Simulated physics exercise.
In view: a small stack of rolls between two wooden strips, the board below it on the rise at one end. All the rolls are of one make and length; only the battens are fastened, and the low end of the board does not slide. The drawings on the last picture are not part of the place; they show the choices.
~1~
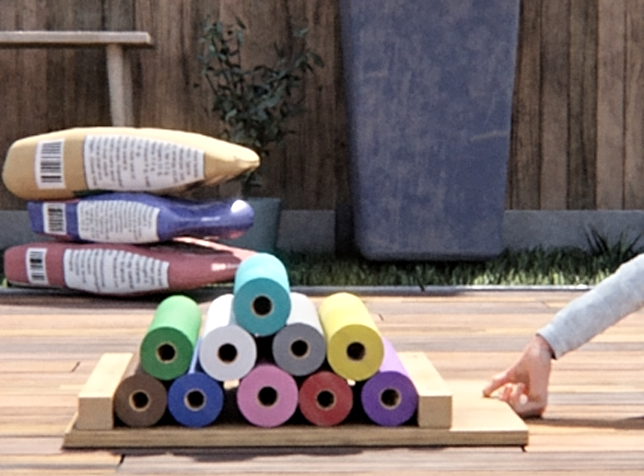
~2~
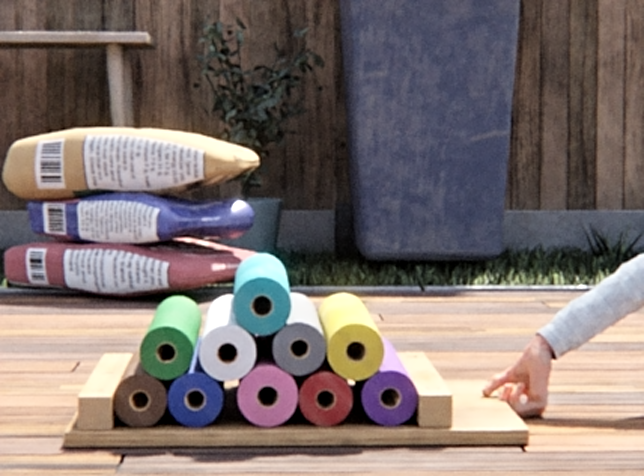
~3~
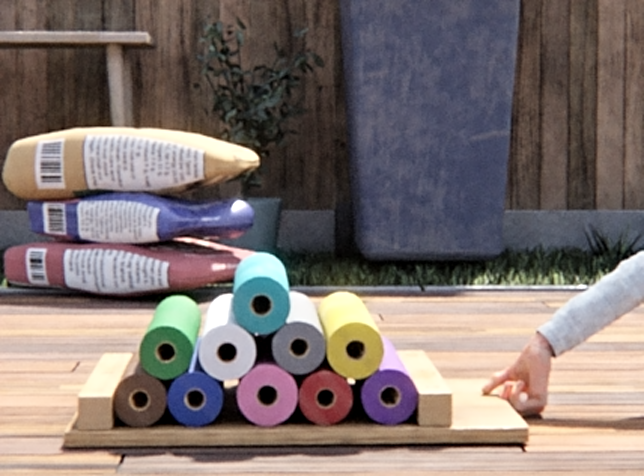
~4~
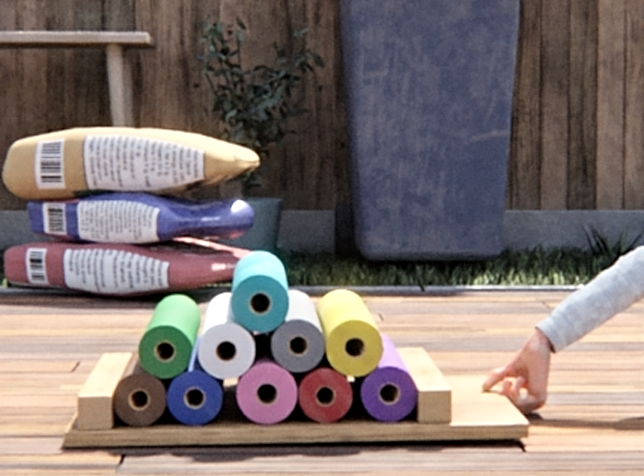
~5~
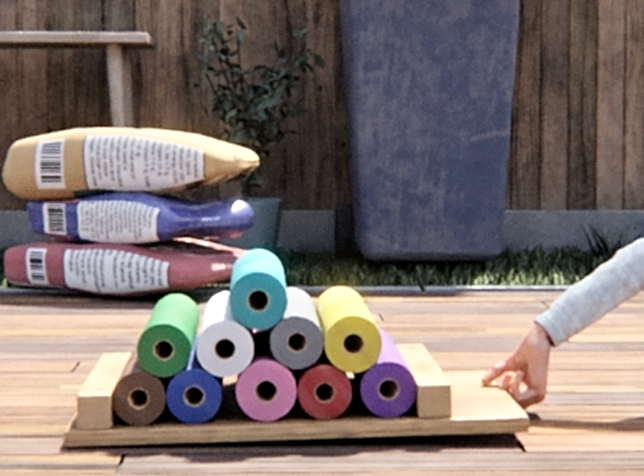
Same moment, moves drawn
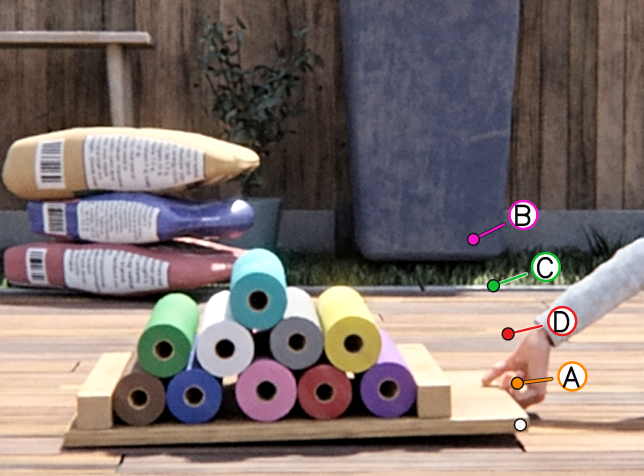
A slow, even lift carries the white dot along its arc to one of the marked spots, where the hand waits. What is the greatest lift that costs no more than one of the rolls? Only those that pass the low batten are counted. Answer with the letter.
Raise it to C.
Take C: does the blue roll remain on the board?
Yes, with C.
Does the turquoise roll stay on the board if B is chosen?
No, with B.
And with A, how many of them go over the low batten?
At A the number is none.
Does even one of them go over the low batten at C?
No, at C.
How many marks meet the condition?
The number is three.
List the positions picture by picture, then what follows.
In the first picture, grey roll (300, 349); green roll (167, 352); turquoise roll (262, 305).
In the second picture, turquoise roll (262, 305); board (294, 395).
In the third picture, board (294, 394); purple roll (390, 396); red roll (325, 398).
In the fourth picture, board (294, 392); brown roll (140, 399); blue roll (195, 398).
In the fifth picture, board (293, 389); brown roll (139, 399); blue roll (194, 396).
On the marked copy, A at (517, 383); B at (473, 239); C at (493, 286); D at (508, 334); the white dot at (520, 425).
With C. Early on, board at 14°.
Further on, board at 20°.
At the end, board at 20°, none over the low batten.
As for the rest, A none over the low batten; B three over the low batten (white, green, turquoise); D none over the low batten.
